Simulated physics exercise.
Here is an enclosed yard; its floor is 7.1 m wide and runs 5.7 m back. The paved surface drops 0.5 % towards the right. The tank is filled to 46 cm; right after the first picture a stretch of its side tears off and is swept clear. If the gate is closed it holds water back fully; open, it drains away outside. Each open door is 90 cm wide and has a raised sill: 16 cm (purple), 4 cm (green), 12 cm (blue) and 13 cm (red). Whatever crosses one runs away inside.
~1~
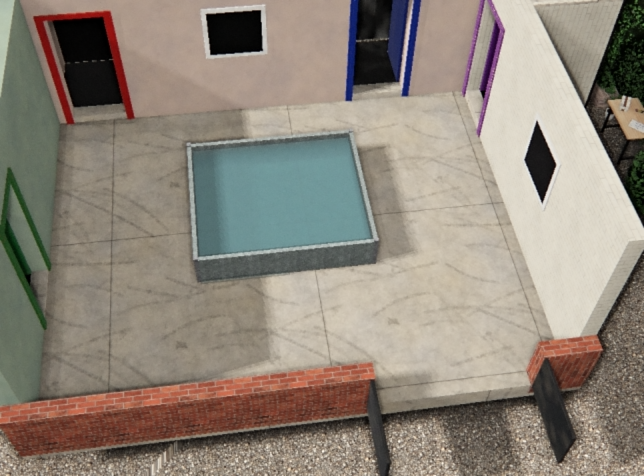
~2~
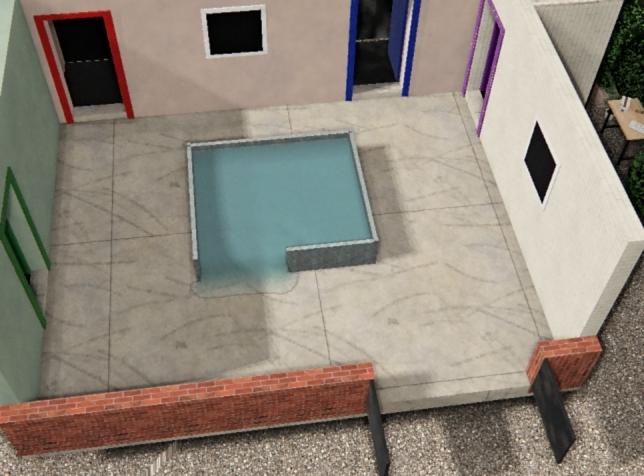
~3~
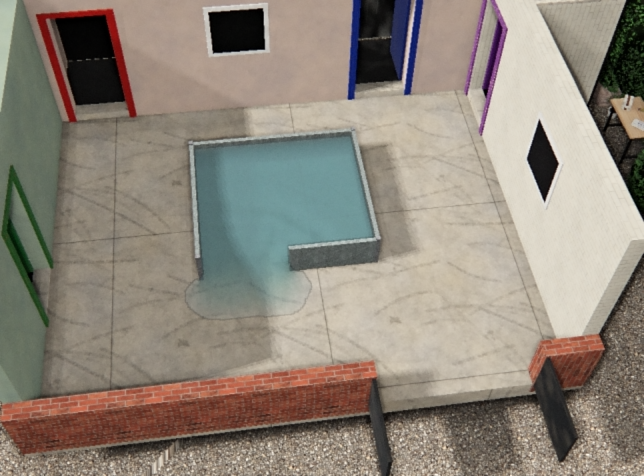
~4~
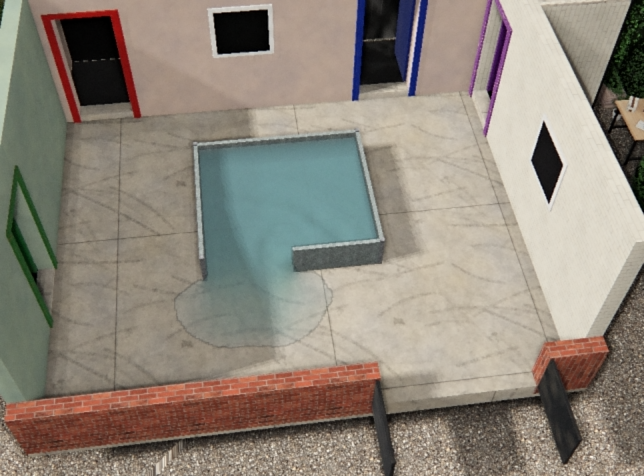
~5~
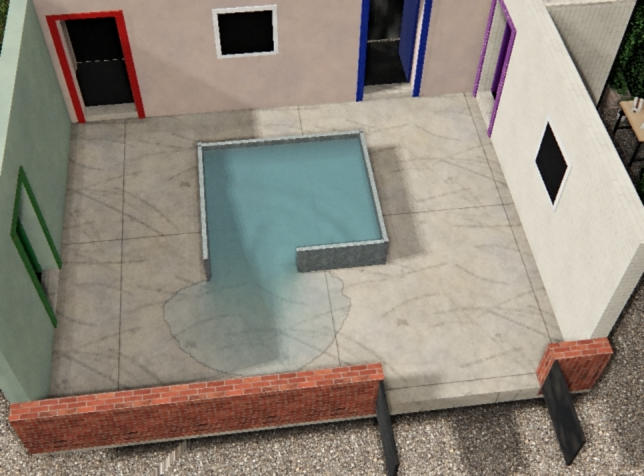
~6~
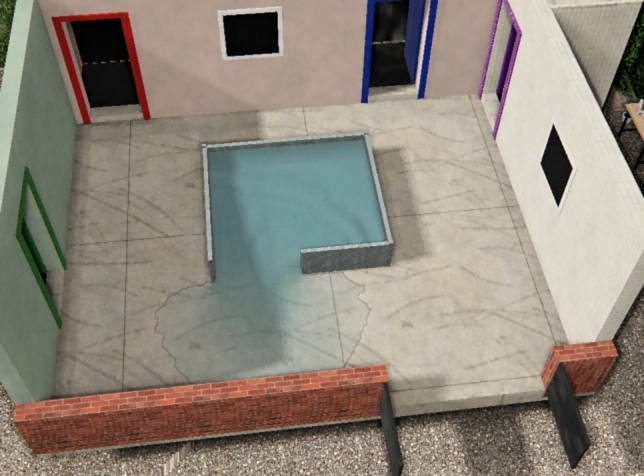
Water pouring through a gap in the front of a square tank and spreading across a paved, walled yard with coloured doorways.
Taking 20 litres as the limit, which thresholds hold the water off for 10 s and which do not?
Door by door: At the purple door it keeps below the limit; at the green door it passes the limit; at the blue door it does not reach the limit; at the red door it keeps below the limit.
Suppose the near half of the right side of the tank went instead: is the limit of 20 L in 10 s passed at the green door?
Then: Green below.
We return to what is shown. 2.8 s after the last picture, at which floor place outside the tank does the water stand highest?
At about (52, 426).
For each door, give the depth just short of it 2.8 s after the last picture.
In cm: Purple 0, green 7, blue 0, red 0.
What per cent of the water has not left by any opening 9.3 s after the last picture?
About 90 per cent.
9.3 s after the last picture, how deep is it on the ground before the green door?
Some 5.5 cm.
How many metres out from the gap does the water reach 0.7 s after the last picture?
About 2.8 m.
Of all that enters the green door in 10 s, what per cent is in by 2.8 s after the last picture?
Some 0 per cent by then.
Then, 0.7 s after the last picture water covers 15 % of the floor and is deepest (28 cm) near (260, 404); purple door not reached, green door not reached, blue door not reached, red door not reached.
Then, 1.5 s after the last picture water covers 25 % of the floor and is deepest (34 cm) near (52, 426); purple door not reached, green door not reached, blue door not reached, red door not reached.
Then, 2.8 s after the last picture water covers 45 % of the floor and is deepest (27 cm) near (52, 426); purple door not reached, green door 7 cm at the sill, 0 L in, blue door not reached, red door not reached.
Then, 5.3 s after the last picture water covers 75 % of the floor and is deepest (16 cm) near (192, 411); purple door 2 cm at the sill, 0 L in, green door 7 cm at the sill, 18 L in, blue door not reached, red door 11 cm at the sill, 0 L in.
Then, 9.3 s after the last picture water covers 95 % of the floor and is deepest (10 cm) near (350, 120); purple door 7 cm at the sill, 0 L in, green door 5 cm at the sill, 37 L in, blue door 8 cm at the sill, 0 L in, red door 9 cm at the sill, 0 L in.
